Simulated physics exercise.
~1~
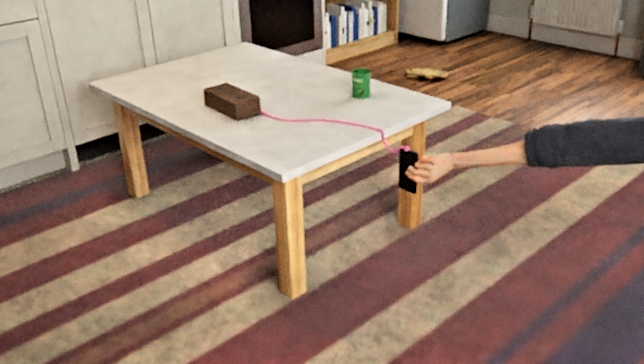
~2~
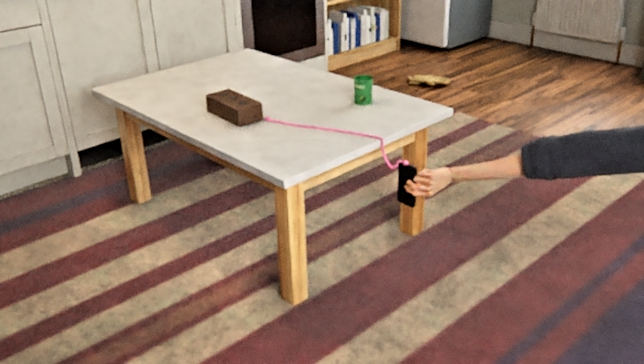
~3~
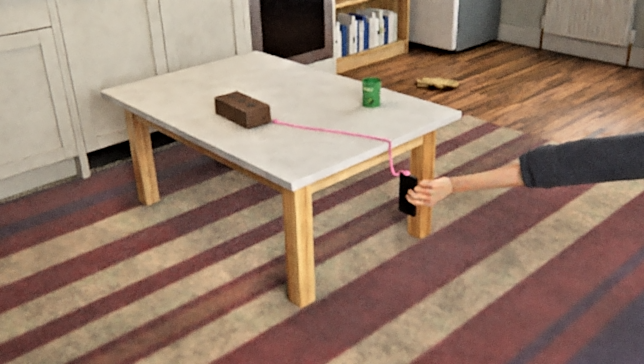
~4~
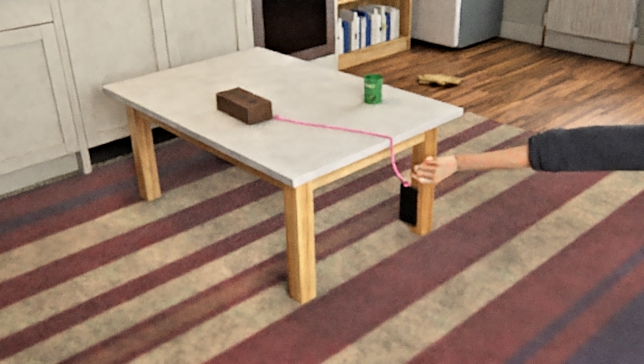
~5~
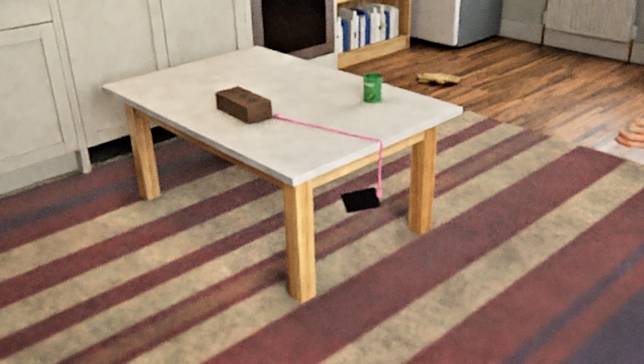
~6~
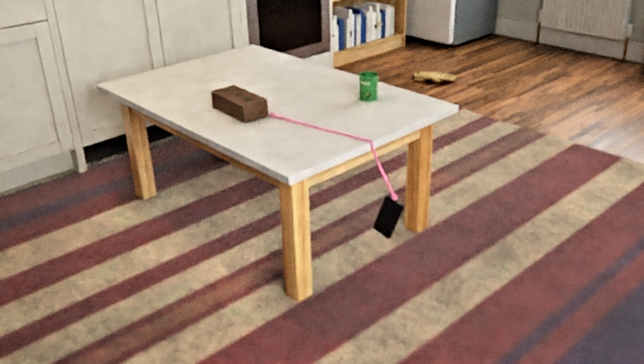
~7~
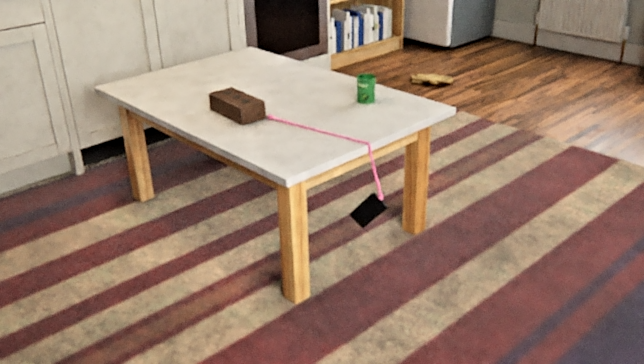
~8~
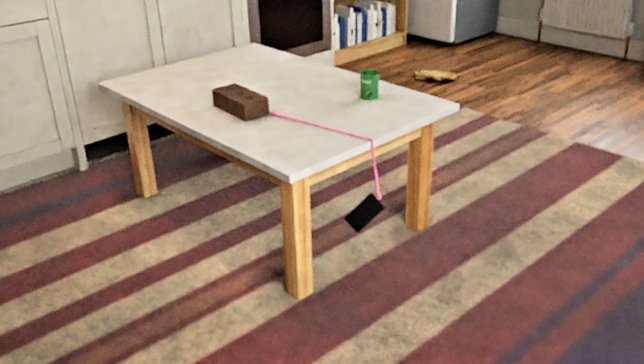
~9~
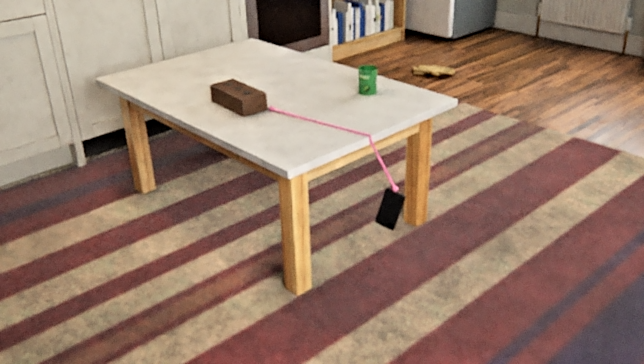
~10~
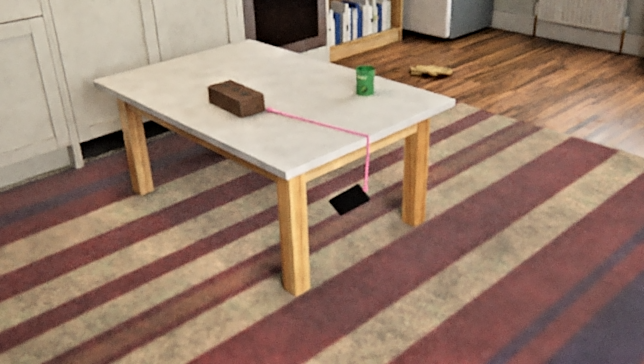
A black phone held beside a pale table was lowered slightly and let go by a hand that drew back, and it swung and twisted on a pink cord stretching to a brick, still dangling above the striped rug while brick and green cup stayed put.
